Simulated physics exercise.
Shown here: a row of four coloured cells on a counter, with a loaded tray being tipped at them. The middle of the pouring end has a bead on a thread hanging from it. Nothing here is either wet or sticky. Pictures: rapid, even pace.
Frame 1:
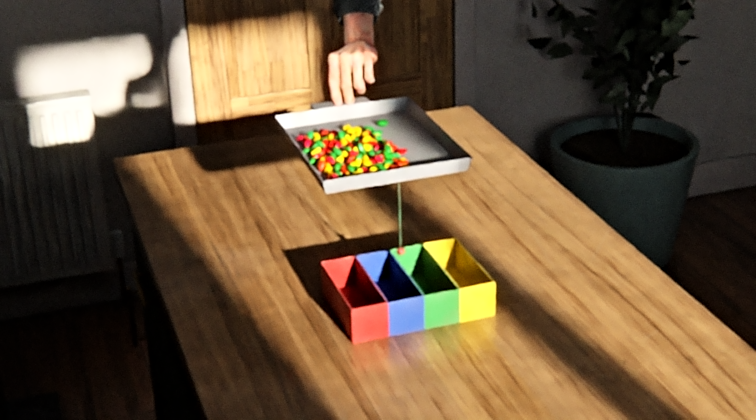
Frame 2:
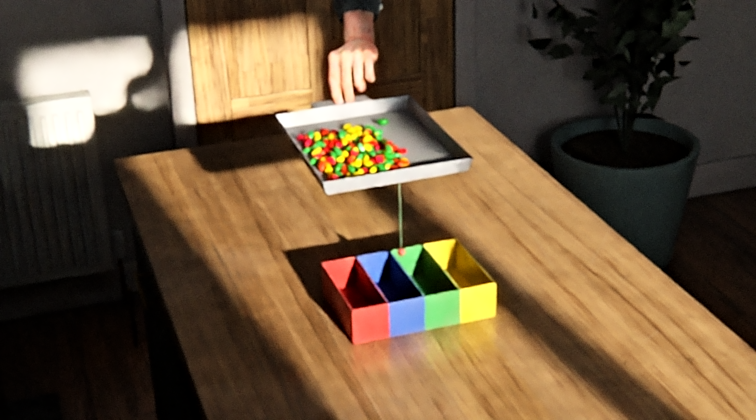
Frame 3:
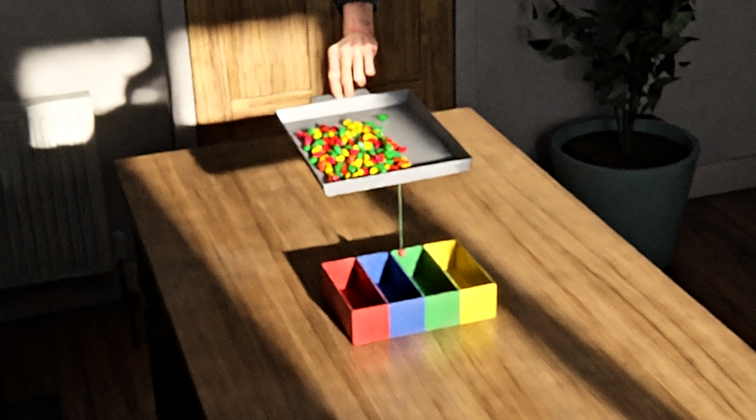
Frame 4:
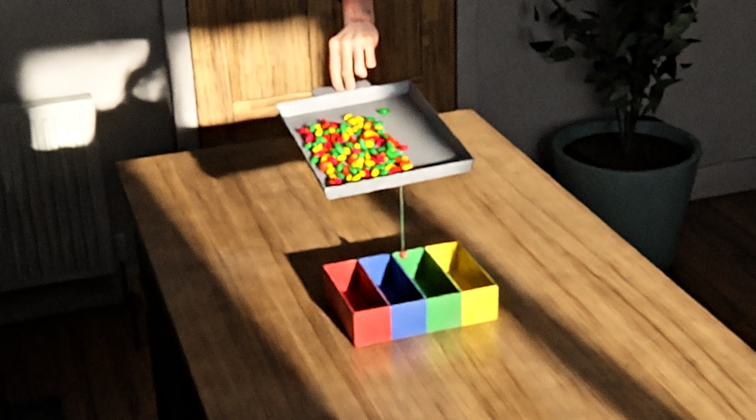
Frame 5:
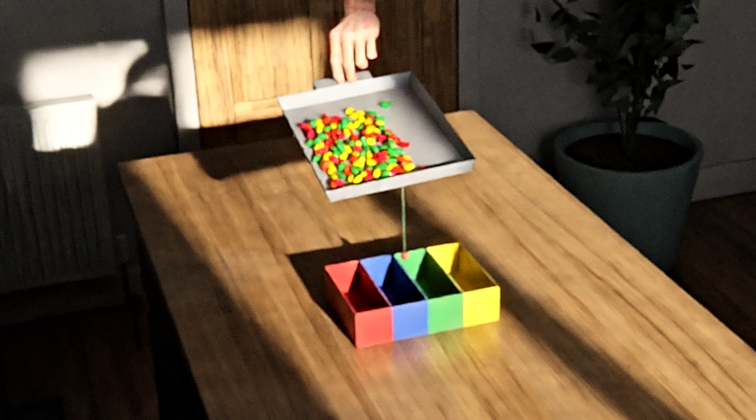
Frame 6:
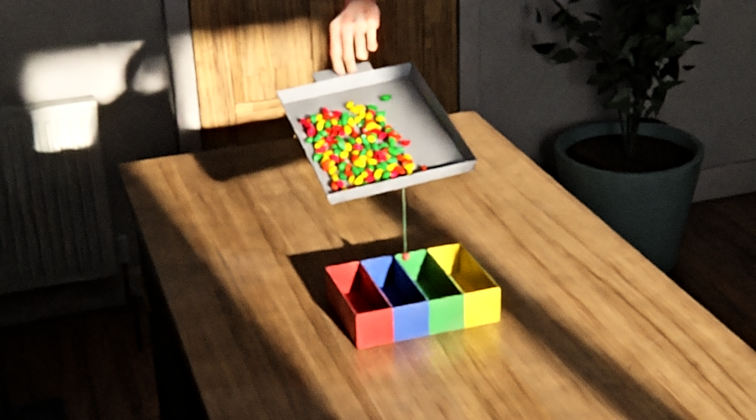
The clip opens on a hand holding a level tray of red, yellow and green jelly beans above a row of red, blue, green and yellow cells on a wooden surface. The hand then gradually tilts the tray toward its front left corner, while the beans shift only slightly.
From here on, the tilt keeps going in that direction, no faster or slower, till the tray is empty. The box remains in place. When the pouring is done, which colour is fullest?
Fullest: The red cell.
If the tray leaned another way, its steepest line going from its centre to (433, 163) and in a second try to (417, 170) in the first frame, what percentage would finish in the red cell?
Close to 0 percent first and close to 0 percent second.
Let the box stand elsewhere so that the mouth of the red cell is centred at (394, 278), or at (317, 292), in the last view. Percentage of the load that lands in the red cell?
Roughly 20% first, roughly 20% second.
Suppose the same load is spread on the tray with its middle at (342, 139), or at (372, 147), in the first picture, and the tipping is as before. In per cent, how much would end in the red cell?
It would be about 50 per cent for the first and about 40 per cent for the second.
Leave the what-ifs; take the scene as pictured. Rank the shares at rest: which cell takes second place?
Second: That blue cell.
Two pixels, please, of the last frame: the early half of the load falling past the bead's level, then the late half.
I'd say close to (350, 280) at first and close to (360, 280) later on.
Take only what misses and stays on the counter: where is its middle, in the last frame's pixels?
Check roughly (314, 339) and you'll find the middle.
Just after the last frame, tray tipped steeply; almost all on the tray; just a few falling or outside the box.
A moment on, tray tipped right over; roughly a quarter on the tray; roughly a quarter in the red cell; about a tenth in the blue cell; just a few in the green cell; roughly a third falling or outside the box.
Further on, tray tipped past a quarter turn; roughly half in the red cell; roughly a quarter in the blue cell; about a tenth in the green cell; roughly a quarter falling or outside the box.
When it is over, tray tipped past a quarter turn; roughly half in the red cell; roughly a quarter in the blue cell; about a tenth in the green cell; not one in the yellow cell; roughly a quarter outside the box.
